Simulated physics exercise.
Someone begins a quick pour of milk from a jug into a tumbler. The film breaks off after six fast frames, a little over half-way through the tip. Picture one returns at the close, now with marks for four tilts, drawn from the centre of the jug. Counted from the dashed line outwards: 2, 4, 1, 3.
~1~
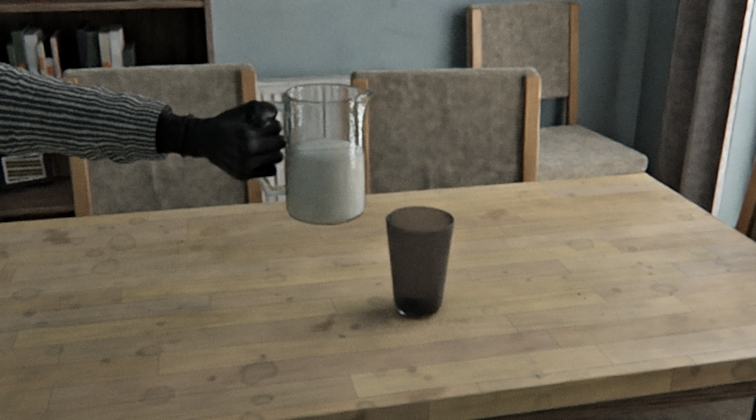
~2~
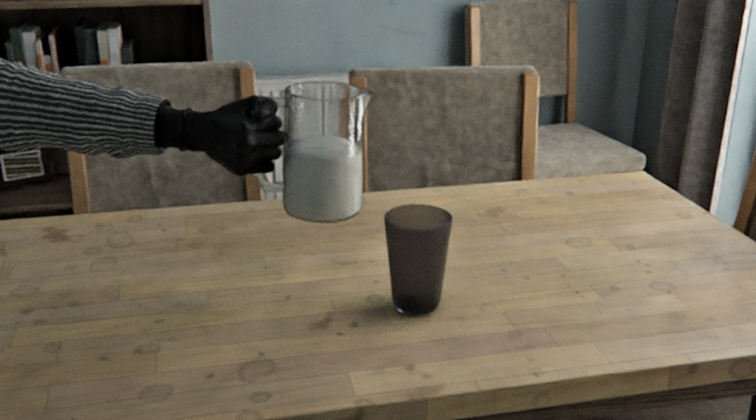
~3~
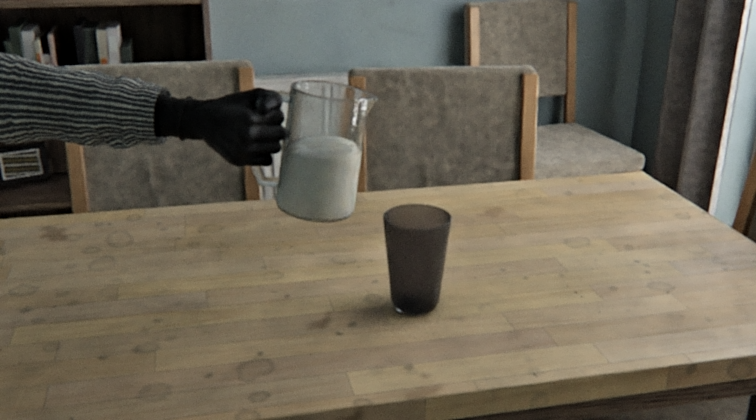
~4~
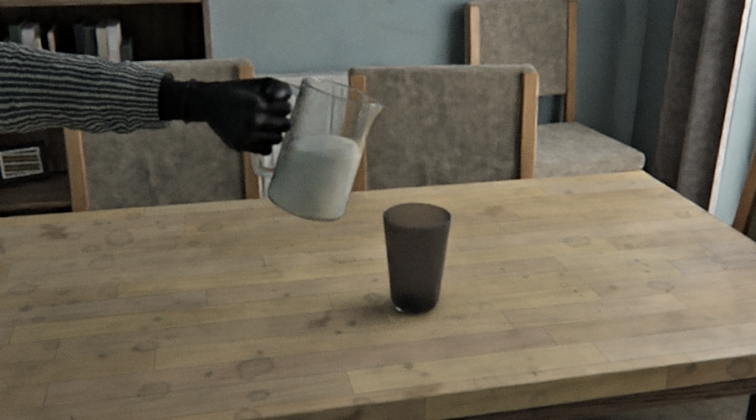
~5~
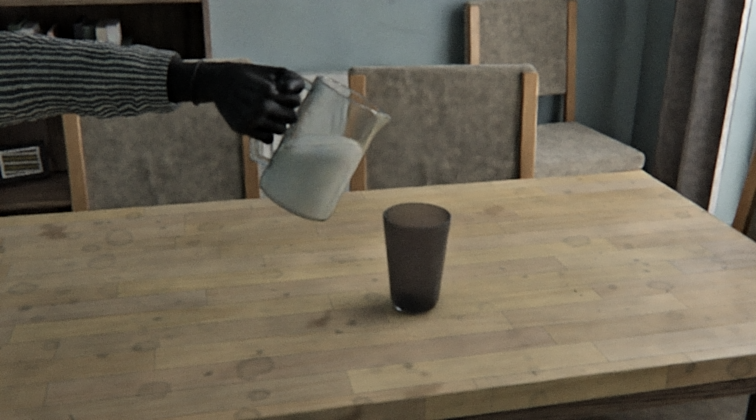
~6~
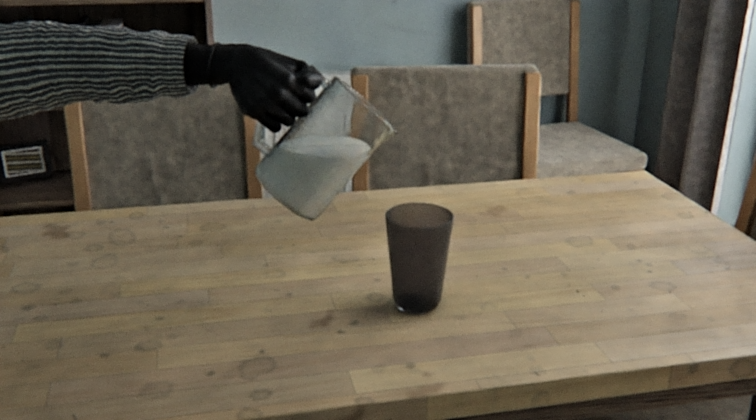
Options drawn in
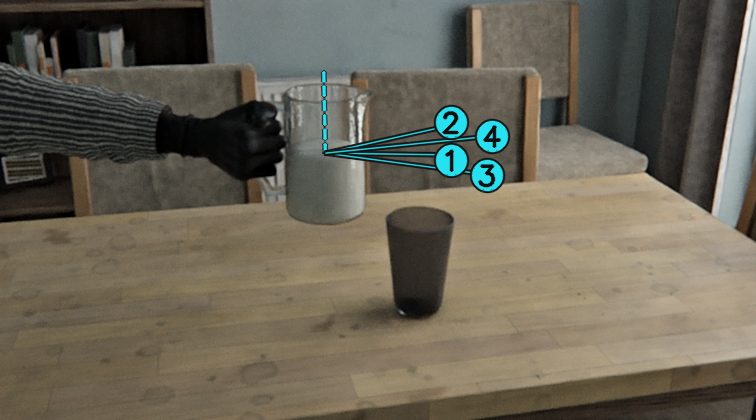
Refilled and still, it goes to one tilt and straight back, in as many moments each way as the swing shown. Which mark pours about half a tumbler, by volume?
I would pick mark 2.
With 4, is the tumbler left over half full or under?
Over.
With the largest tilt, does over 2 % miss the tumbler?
Yes.
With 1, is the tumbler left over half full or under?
Over.
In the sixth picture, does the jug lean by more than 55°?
No, it does not.
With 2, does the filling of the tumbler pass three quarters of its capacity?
No.
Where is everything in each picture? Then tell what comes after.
Upright, lip at (370, 93); rim of the tumbler round (420, 218); nothing has left yet.
Tipped about 2°, lip at (371, 93); nothing has left yet.
Tipped about 8°, lip at (376, 97); nothing has left yet.
Tipped about 18°, lip at (383, 105); nothing has left yet.
Tipped about 29°, lip at (390, 117); nothing has left yet.
Tipped about 42°, lip at (396, 132); nothing has left yet.
On the marked copy, 1 at (434, 154); 2 at (434, 128); 3 at (471, 172); 4 at (475, 137).
For mark 1, the tumbler ends with about 78 % of what it can hold; 9 % of the milk is spilt.
For mark 2, the tumbler ends with about 51 % of what it can hold.
For mark 3, the tumbler ends with about 86 % of what it can hold; 13 % of the milk is spilt.
For mark 4, the tumbler ends with about 69 % of what it can hold; 3 % of the milk is spilt.
